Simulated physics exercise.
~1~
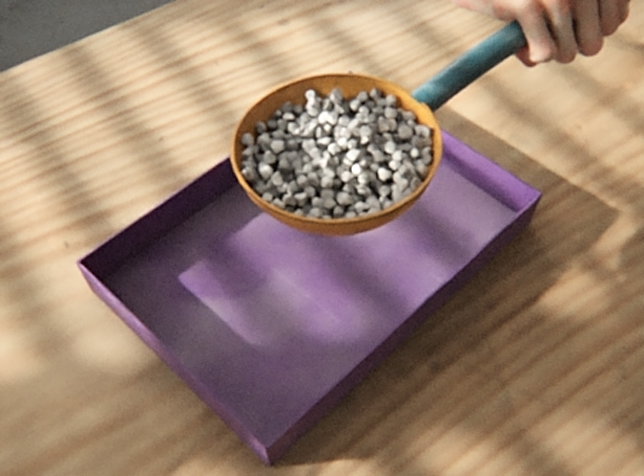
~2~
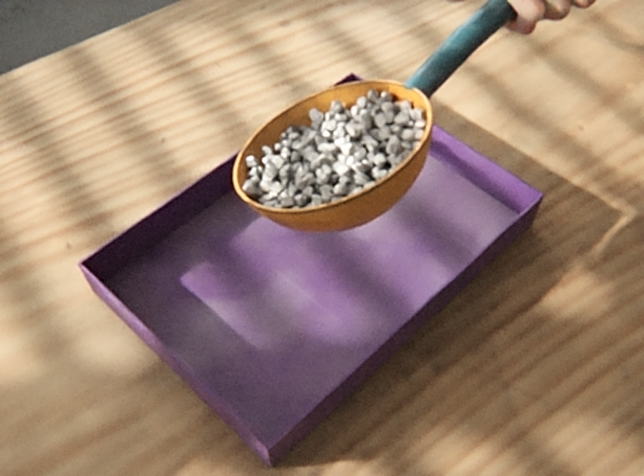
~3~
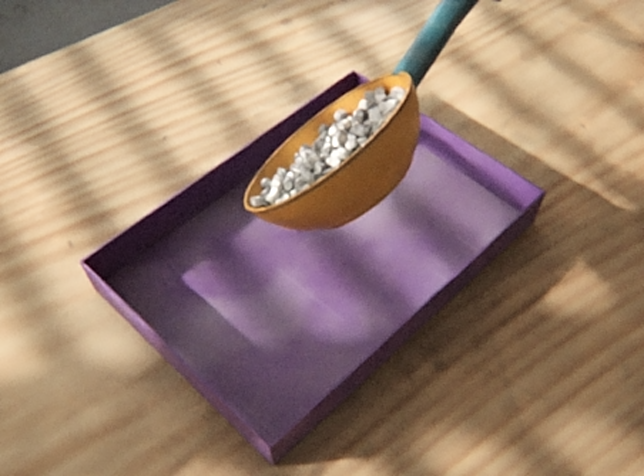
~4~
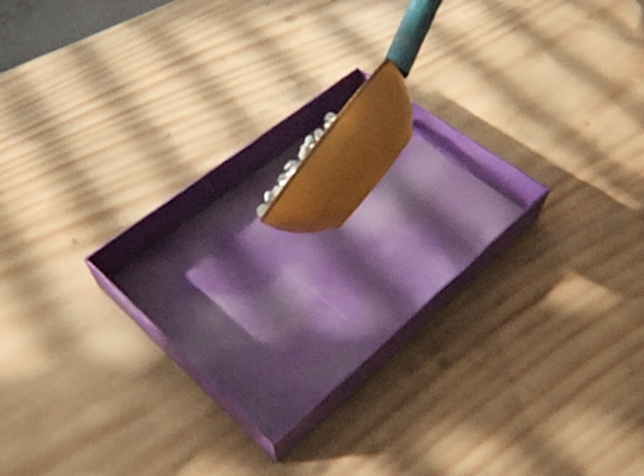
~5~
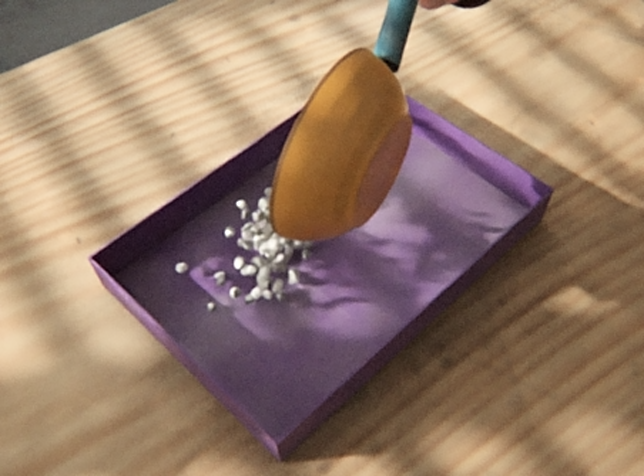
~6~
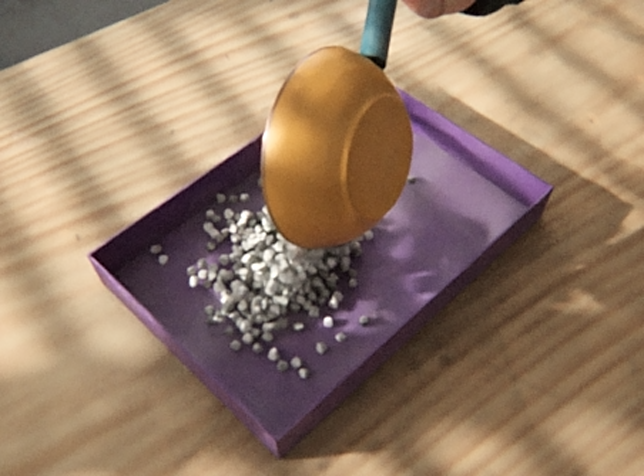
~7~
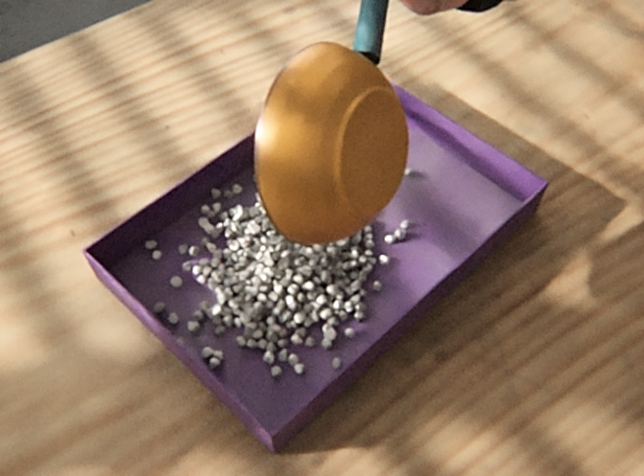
The clip opens on an orange ladle full of small pale gray pieces, held by its teal handle above an empty purple tray on a wooden table striped with soft shadows. The hand at the upper right steadily tips the ladle toward the left, and the pieces stay inside as its rim steepens. Once it is well over on its side, they begin to spill from the lower edge and scatter across the tray. The stream quickly thickens into a loose heap. By the end, the ladle's underside faces the viewer, and the pieces lie spread over the tray's left and middle.
